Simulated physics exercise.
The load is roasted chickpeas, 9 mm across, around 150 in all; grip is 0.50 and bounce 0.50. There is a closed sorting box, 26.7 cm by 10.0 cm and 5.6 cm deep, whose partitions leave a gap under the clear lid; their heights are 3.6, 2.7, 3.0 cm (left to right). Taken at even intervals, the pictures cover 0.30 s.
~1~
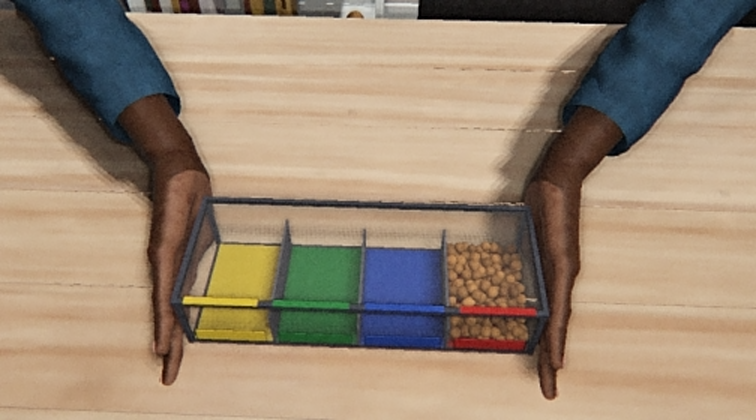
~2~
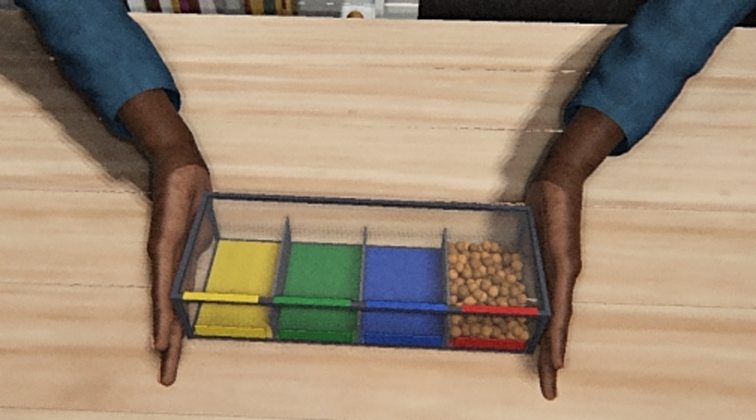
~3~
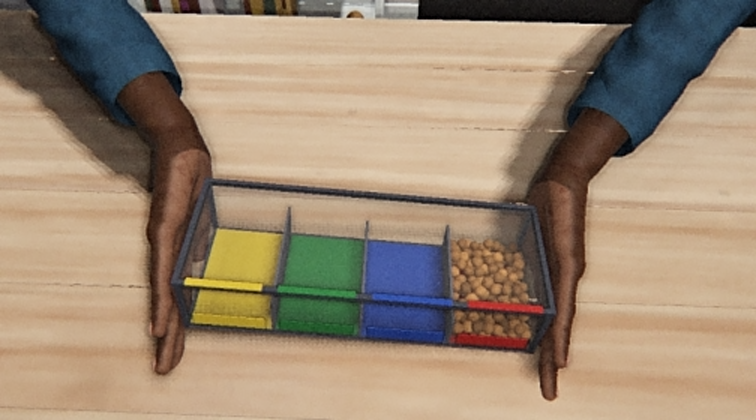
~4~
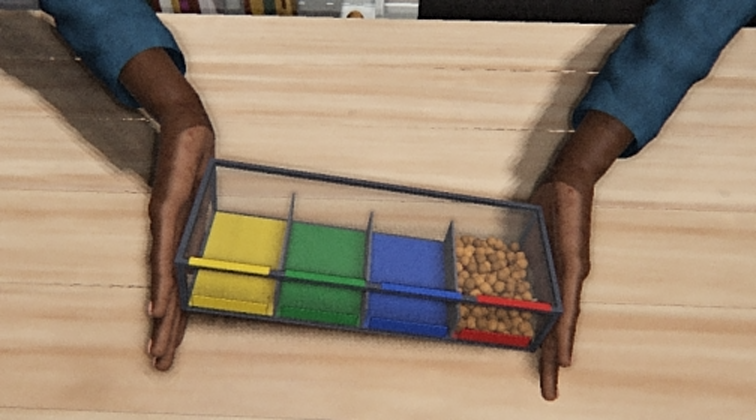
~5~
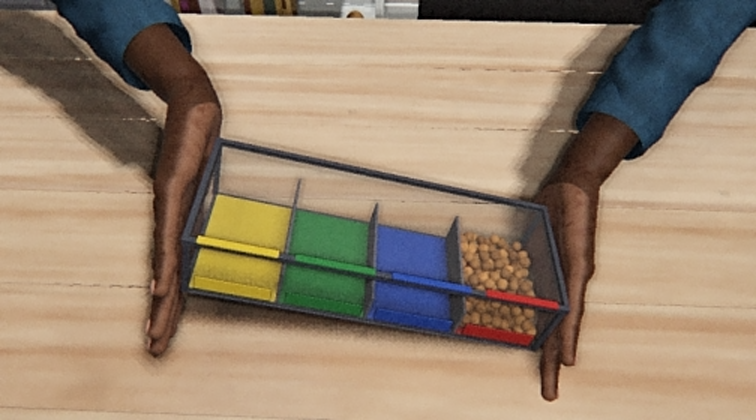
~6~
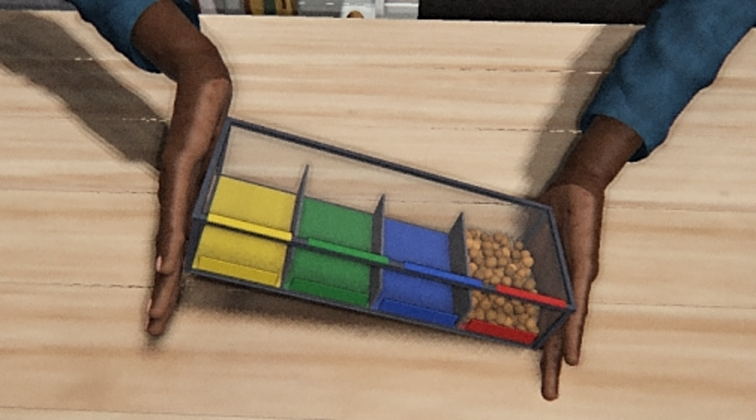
A clear-lidded sorting box with yellow, green, blue and red compartments starts out level between two hands on a wooden table, small round brown pieces filling the red section at right. The left hand then raises its end, slowly tilting the box down toward the right, while the pieces remain in the red section.
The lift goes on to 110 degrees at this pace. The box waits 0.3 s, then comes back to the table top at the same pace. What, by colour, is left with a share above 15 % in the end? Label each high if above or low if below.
Red: High; blue: Low; green: Low; yellow: Low.
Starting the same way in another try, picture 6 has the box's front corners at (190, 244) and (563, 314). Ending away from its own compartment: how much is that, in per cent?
Then roughly 0 per cent.
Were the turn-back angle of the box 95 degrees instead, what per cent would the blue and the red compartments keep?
In per cent, blue gets 0 and red gets 100.
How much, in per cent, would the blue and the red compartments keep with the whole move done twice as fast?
Then blue would have 0 percent and red 100 percent.
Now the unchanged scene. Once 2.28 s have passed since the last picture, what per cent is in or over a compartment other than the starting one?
Some 0 percent.
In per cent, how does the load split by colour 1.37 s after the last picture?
Per cent by colour: Red 100; blue 0; green 0; yellow 0.
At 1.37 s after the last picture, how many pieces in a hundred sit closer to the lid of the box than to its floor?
Roughly 50 percent of the pieces.
Then, 1.37 s after the last picture, tilt 110 degrees; red 100 %.
Then, 2.28 s after the last picture, tilt 55 degrees; red 100 %.
Then, 3.20 s after the last picture, tilt 0 degrees; red 100 %.
In the end, red 100 %, blue 0 %, green 0 %, yellow 0 %.
